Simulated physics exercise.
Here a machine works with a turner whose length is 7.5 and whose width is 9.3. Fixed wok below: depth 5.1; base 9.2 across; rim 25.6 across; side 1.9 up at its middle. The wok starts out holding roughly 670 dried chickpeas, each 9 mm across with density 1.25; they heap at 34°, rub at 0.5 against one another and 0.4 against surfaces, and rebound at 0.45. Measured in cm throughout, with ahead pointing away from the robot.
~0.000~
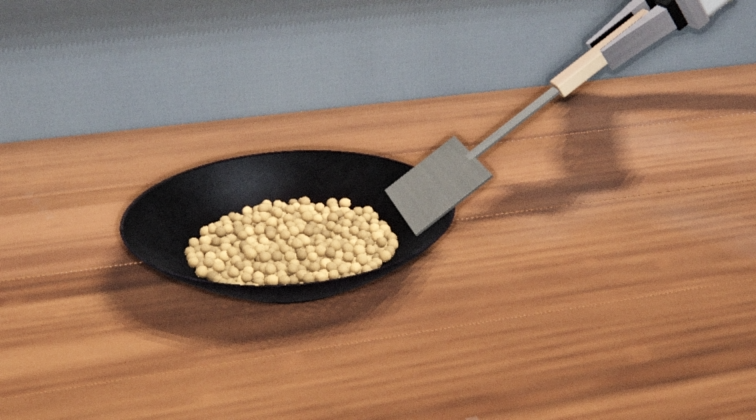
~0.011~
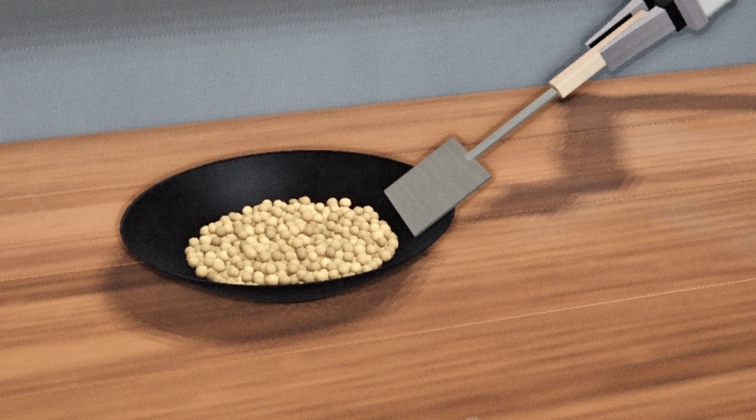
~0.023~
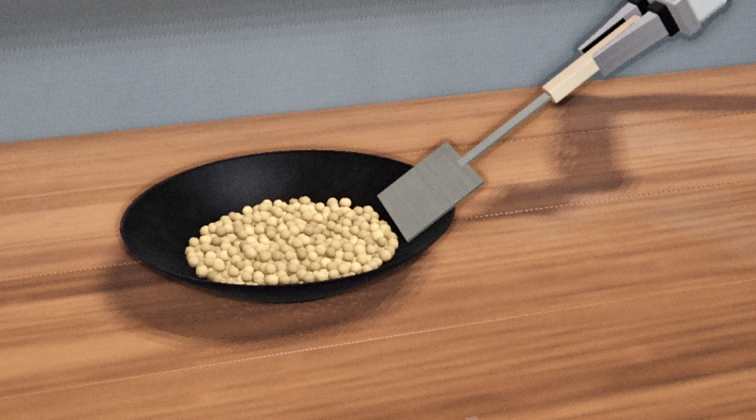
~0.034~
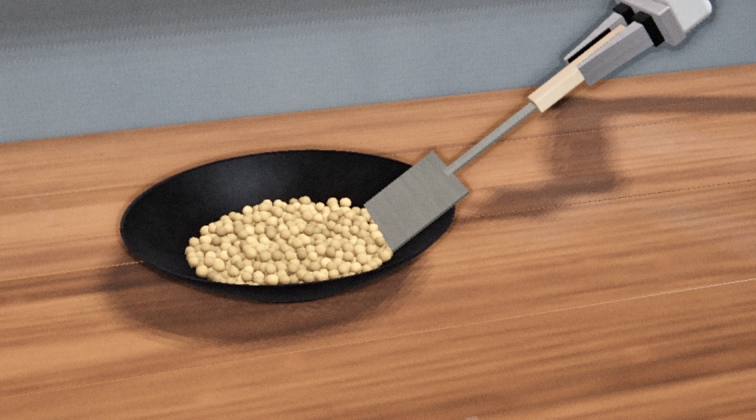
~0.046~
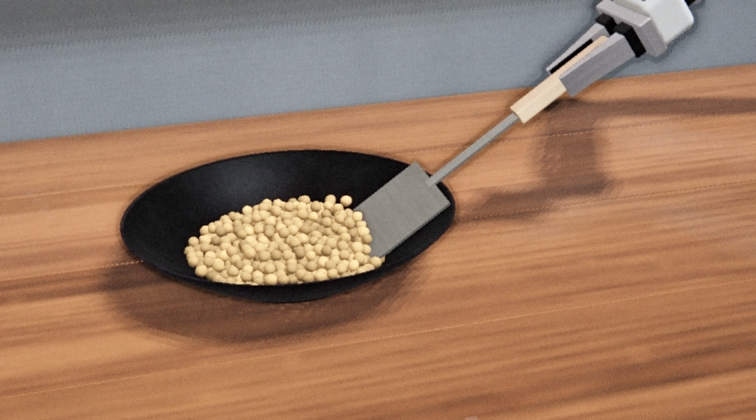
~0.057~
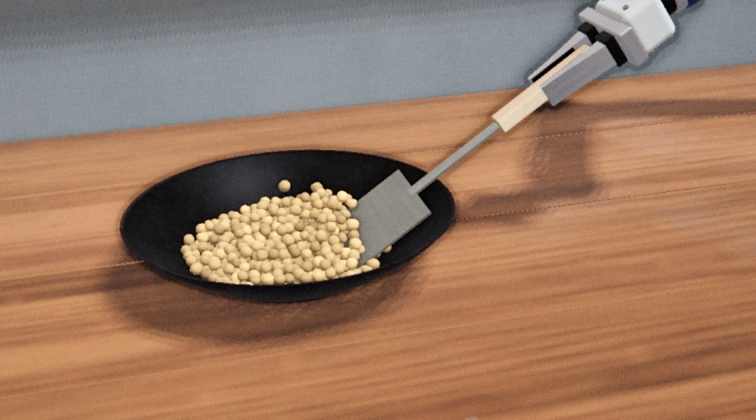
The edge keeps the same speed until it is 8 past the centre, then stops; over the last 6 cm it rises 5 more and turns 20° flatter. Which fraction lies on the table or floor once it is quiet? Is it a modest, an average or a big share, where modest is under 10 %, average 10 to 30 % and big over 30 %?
Big.
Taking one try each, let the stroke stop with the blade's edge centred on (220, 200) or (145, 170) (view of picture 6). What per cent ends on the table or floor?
Respectively some 25 and 55 percent end on the table or floor.
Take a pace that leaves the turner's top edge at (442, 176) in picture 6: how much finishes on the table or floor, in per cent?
Share: Roughly 20 %.
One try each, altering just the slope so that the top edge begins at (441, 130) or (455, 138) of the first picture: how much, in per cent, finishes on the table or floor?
Some 50 and 45 per cent.
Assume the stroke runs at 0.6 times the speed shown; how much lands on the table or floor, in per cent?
Something close to 20 per cent ends up on the table or floor.
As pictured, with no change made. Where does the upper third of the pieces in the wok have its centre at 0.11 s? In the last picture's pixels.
The middle lies somewhere about (247, 225).
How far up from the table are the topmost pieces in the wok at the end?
Height at the end: Around 5.0 cm.
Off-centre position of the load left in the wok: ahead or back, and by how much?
Roughly 3.5 centimetres ahead.
After 0.08 s, sloping 34°, highest piece 10 above the table; 670 in the wok.
After 0.11 s, sloping 29°, highest piece 13 above the table; 658 in the wok, 12 on the blade or in flight.
After 0.33 s, sloping 14°, highest piece 28 above the table; 391 in the wok, 124 on the table or floor, 155 on the blade or in flight.
After 1.38 s, sloping 14°, highest piece 5 above the table; 391 in the wok, 279 on the table or floor.
In the end, 391 in the wok, 279 on the table or floor. That is 42 % on the table or floor.
